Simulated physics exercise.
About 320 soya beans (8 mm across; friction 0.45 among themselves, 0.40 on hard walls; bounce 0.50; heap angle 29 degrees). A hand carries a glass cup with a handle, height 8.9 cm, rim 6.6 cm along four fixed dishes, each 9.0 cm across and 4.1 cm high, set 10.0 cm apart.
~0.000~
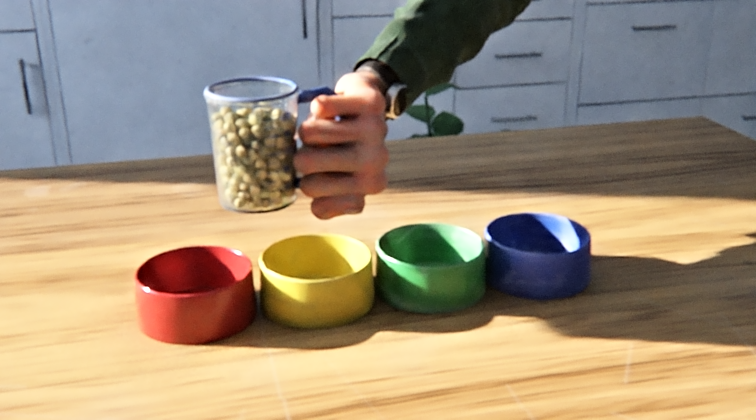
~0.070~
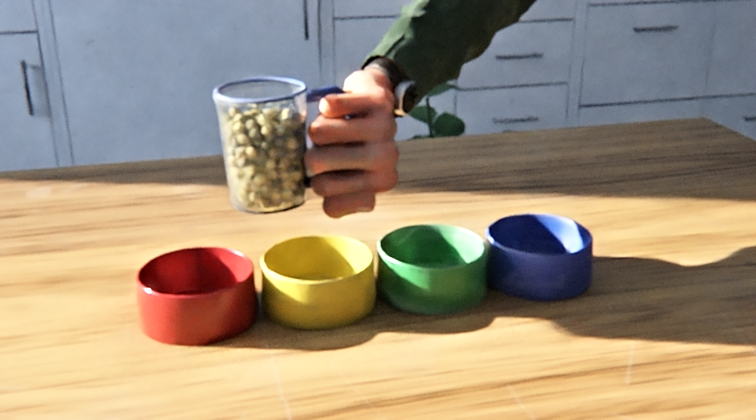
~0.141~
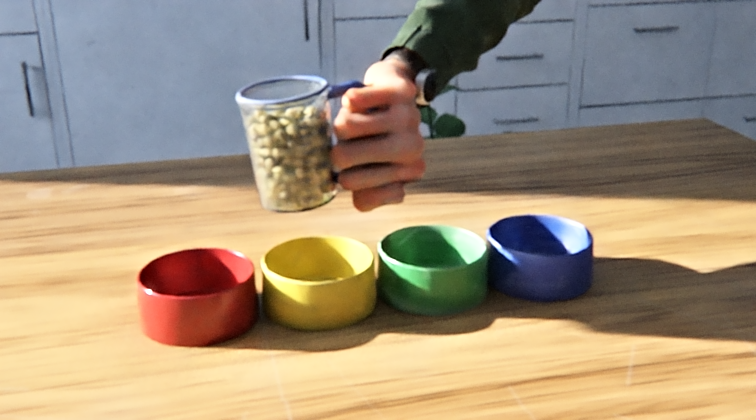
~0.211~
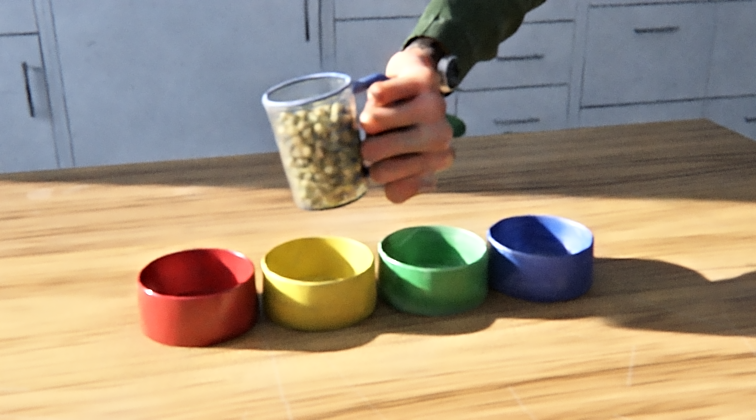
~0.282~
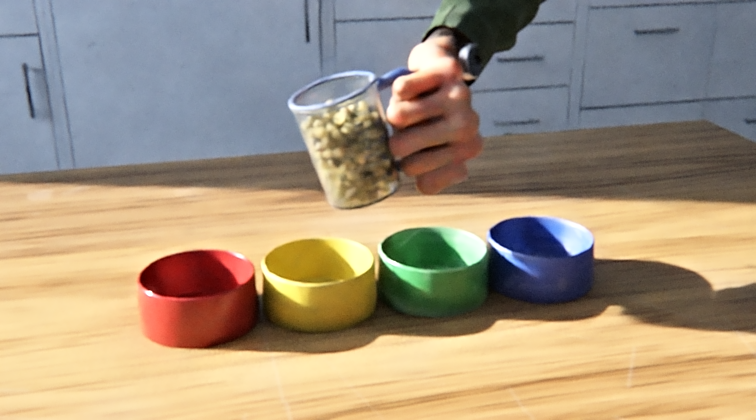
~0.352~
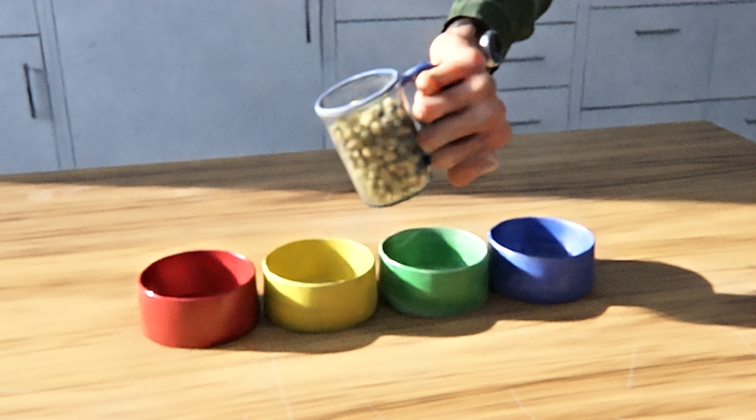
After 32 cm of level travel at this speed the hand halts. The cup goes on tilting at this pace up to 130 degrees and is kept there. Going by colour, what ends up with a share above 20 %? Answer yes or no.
Red dish: No; blue dish: Yes; green dish: No; yellow dish: No; on the counter: No.
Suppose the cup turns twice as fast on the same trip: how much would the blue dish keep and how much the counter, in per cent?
Then: Blue 80, counter 10.
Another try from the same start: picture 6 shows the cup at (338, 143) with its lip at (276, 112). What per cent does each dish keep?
Red 0, blue 100, green 0, yellow 0.
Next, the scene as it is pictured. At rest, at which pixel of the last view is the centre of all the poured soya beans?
At about (544, 254).
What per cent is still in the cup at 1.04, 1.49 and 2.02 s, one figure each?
About 100, 85, 0.
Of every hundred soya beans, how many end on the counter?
About 0 per cent.
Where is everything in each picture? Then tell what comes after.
The first frame shows cup at (255, 145), tilt 0 degrees, lip at (208, 92), moved 0.0 cm; middle of the pieces at (253, 153); red dish at (194, 270); yellow dish at (316, 257); green dish at (430, 244); blue dish at (538, 233).
The second frame shows cup at (265, 146), tilt 2 degrees, lip at (217, 94), moved 0.7 cm; middle of the pieces at (263, 154).
The third frame shows cup at (291, 145), tilt 6 degrees, lip at (239, 97), moved 2.6 cm; middle of the pieces at (290, 153).
The fourth frame shows cup at (320, 143), tilt 11 degrees, lip at (266, 101), moved 4.9 cm; middle of the pieces at (319, 151).
The fifth frame shows cup at (349, 142), tilt 16 degrees, lip at (292, 105), moved 7.2 cm; middle of the pieces at (349, 150).
The sixth frame shows cup at (378, 140), tilt 22 degrees, lip at (319, 109), moved 9.5 cm; middle of the pieces at (378, 149); red dish at (197, 274); yellow dish at (319, 261); green dish at (434, 248); blue dish at (541, 237). Its pace works out near 75 degrees a second; the hand travels 33 cm a second.
After 1.04 s, tilt 73 degrees; cup holds 100 %.
Then, at 1.49 s, tilt 106 degrees; cup holds 85 %, blue 10 %.
After 2.02 s, tilt 130 degrees; cup holds 0 %, blue 100 %.
In the end, at 2.4 s, red 0 %, blue 100 %, green 0 %, yellow 0 %, counter 0 %.
